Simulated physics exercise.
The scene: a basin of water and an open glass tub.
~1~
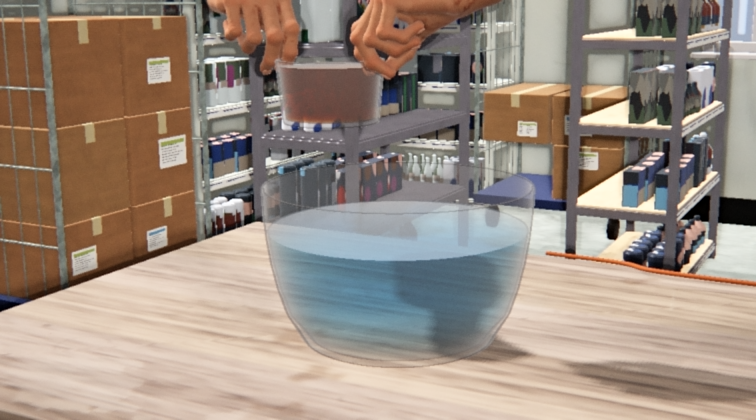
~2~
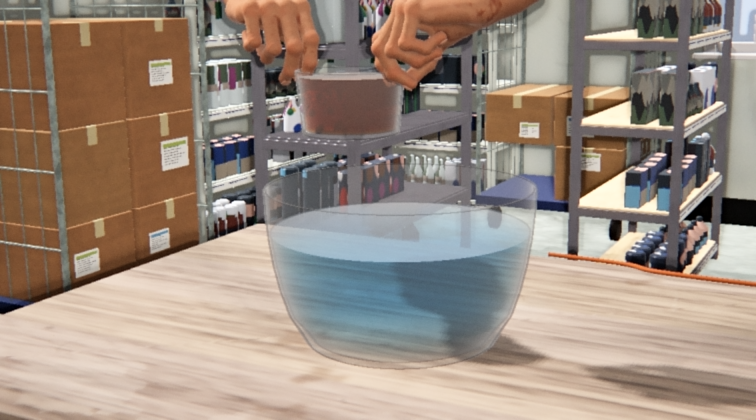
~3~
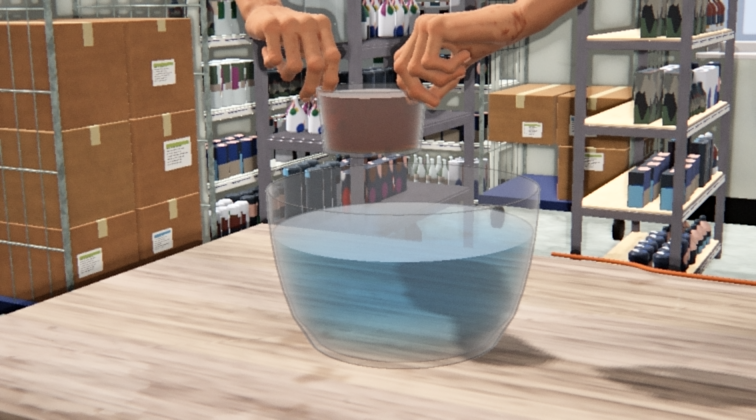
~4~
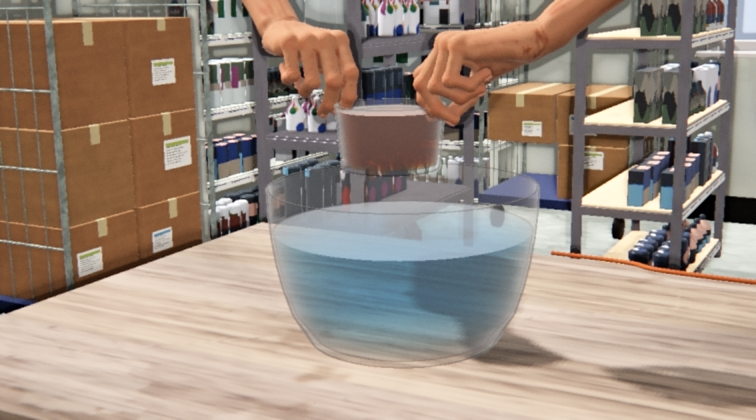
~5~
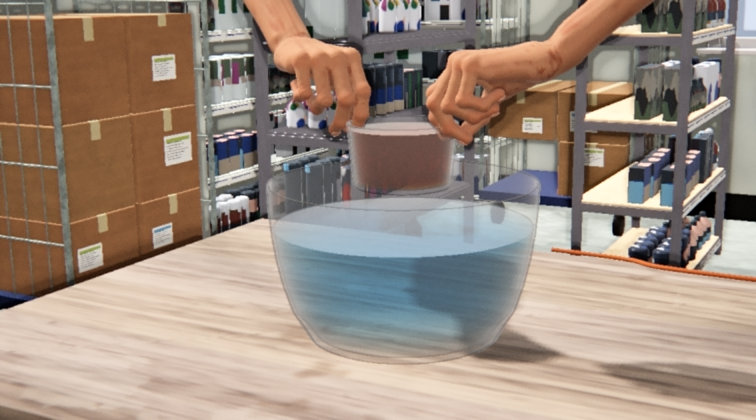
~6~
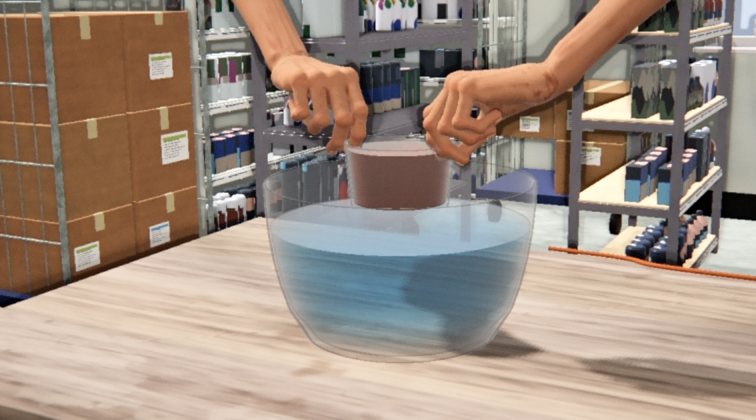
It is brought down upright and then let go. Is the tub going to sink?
Yes: You'll see it heads downward once it's free.
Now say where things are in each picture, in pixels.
The first frame shows tub (331, 89) nearly full; above the basin.
The second frame shows tub nearly full, surface at (350, 77); coming down.
The third frame shows tub (372, 117) nearly full; lower.
The fourth frame shows tub nearly full, surface at (390, 111); lower still.
The fifth frame shows tub (402, 152) nearly full; close to the surface.
The sixth frame shows tub nearly full, surface at (399, 149); just over the surface.
Next, the tub dips into the water.
After that, water pours in over its rim.
Finally, the tub lies on the bottom.
